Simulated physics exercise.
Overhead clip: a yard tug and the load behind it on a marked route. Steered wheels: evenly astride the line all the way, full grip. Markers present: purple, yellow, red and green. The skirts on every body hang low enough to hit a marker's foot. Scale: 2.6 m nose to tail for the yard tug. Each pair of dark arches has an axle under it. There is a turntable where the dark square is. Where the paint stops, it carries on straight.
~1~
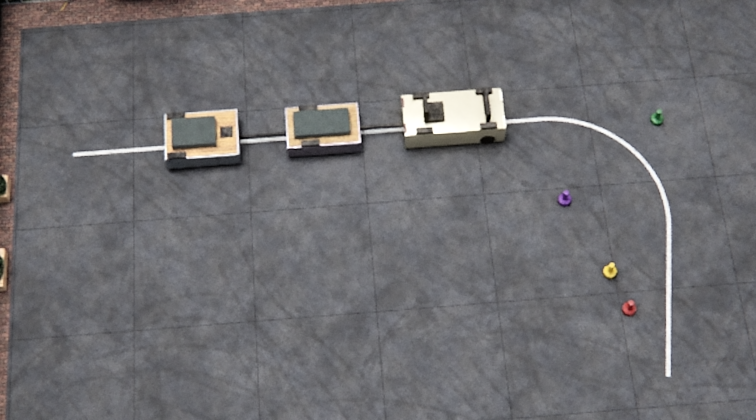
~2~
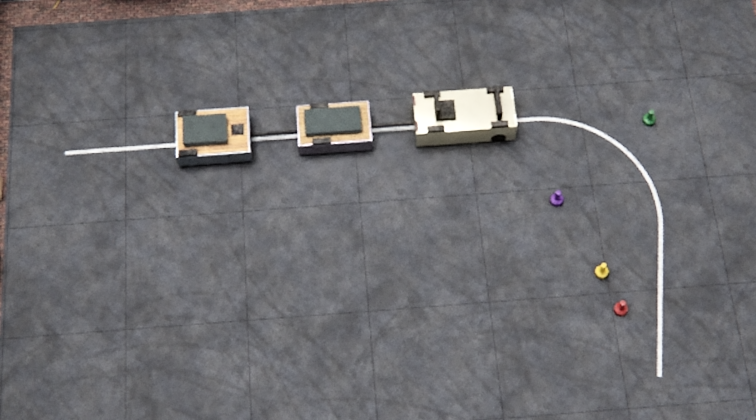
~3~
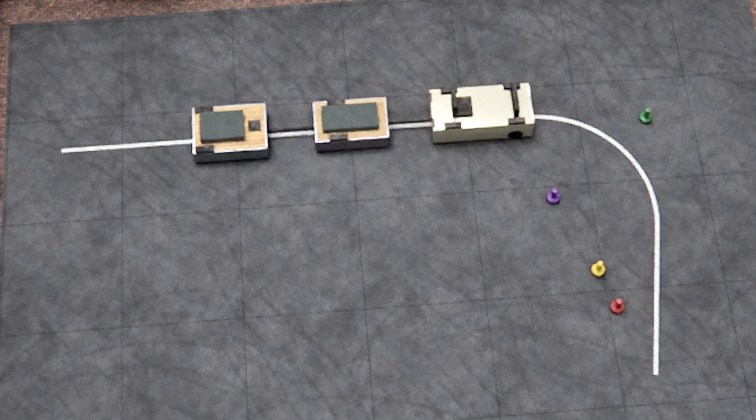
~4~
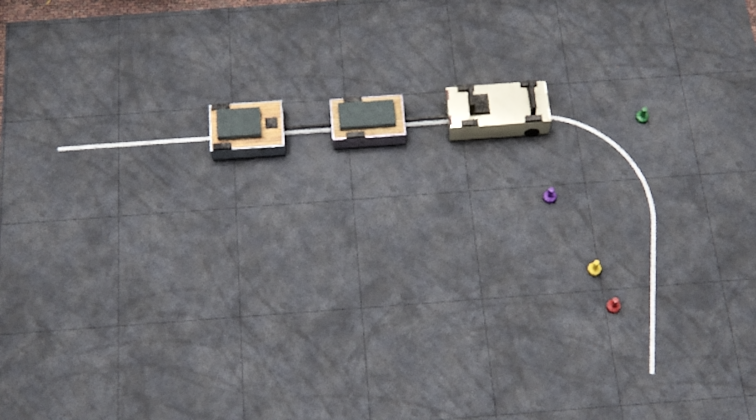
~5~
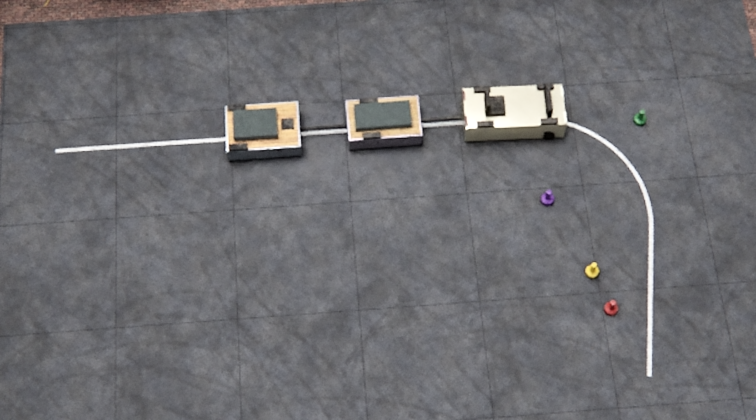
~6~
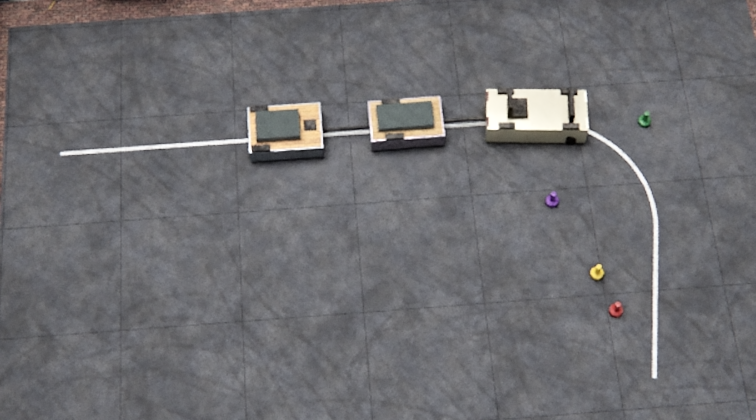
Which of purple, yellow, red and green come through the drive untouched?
Purple is cleared; yellow is not cleared; red is not cleared; green is cleared.
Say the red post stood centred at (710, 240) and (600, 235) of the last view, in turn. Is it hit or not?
The first place is left alone and the second is contacted.
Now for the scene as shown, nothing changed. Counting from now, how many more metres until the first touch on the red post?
Distance to contact: Approx. 9.5 m.
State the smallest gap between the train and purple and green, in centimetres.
For purple it's 10, for green it's 20.
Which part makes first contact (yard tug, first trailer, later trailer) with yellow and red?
Yellow: A trailer behind it; red: The lead trailer.
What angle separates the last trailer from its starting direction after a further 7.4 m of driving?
The last trailer is now at about 20 degrees to its starting heading.
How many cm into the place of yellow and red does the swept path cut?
Yellow: 10; red: 35.
After another 1.5 m, the last axle is at (313, 125) of the last picture, on the line; green has been passed with 20 cm to spare.
After another 9.5 m, the last axle is at (557, 149) of the last picture, 115 cm off the line; the first trailer has hit red.
After another 10.6 m, the last axle is at (586, 177) of the last picture, 145 cm off the line; purple has been passed with 10 cm to spare.
After another 12.0 m, the last axle is at (612, 218) of the last picture, 120 cm off the line; the second trailer has hit yellow.
After another 15.6 m, the last axle is at (646, 347) of the last picture, 30 cm off the line; 2 of 4 struck in all.
